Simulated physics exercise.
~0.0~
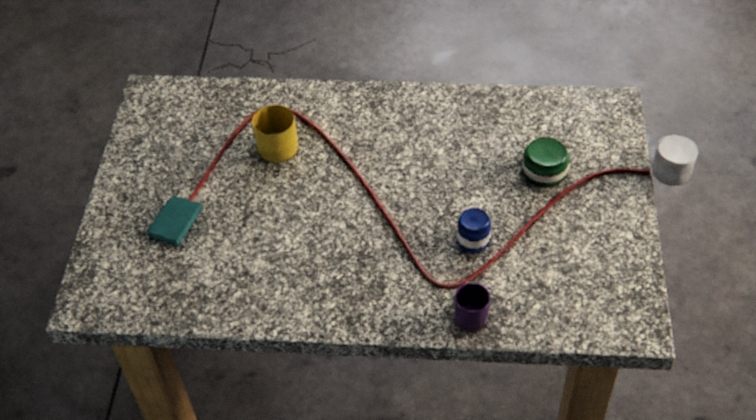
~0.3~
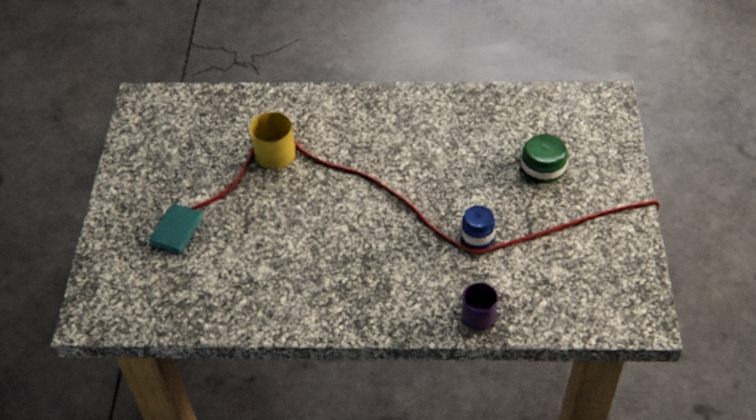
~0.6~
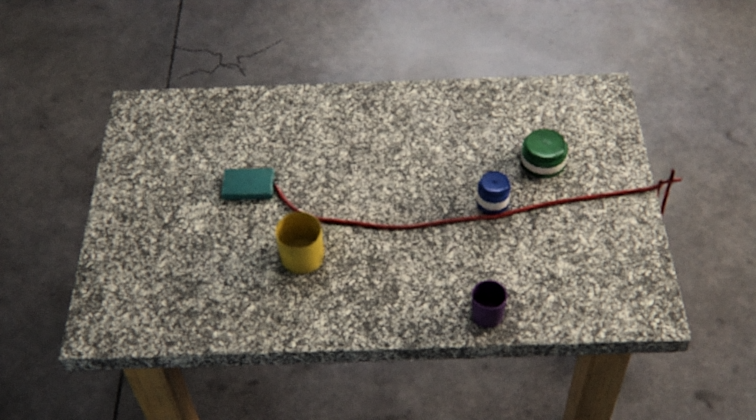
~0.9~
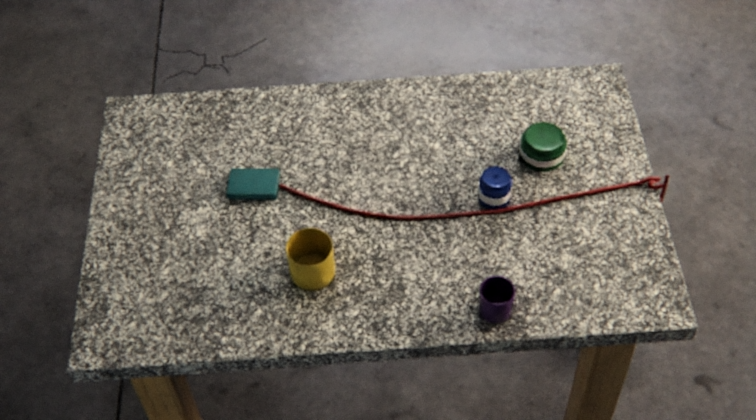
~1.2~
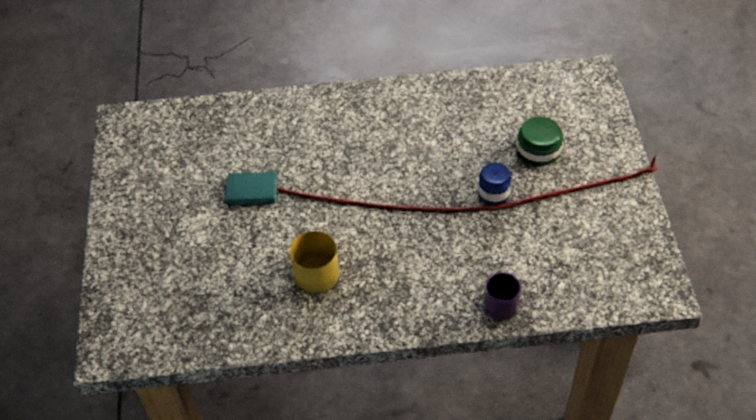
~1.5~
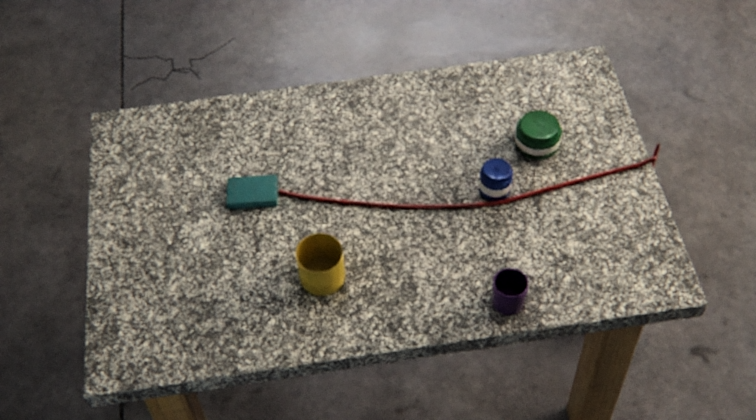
A red cable winds across a speckled stone table on a concrete floor, seen from above, running from a teal phone at left behind a yellow cup and in front of a blue jar to a white speaker at the right edge. A green jar sits at upper right and a purple mug near the front. The speaker drops out of view over the edge, and the cable pulls tighter. The yellow cup slides forward, the phone shifts right and back, and the blue jar is nudged back. Finally the cable lies in a shallow curve, its end at the right edge.
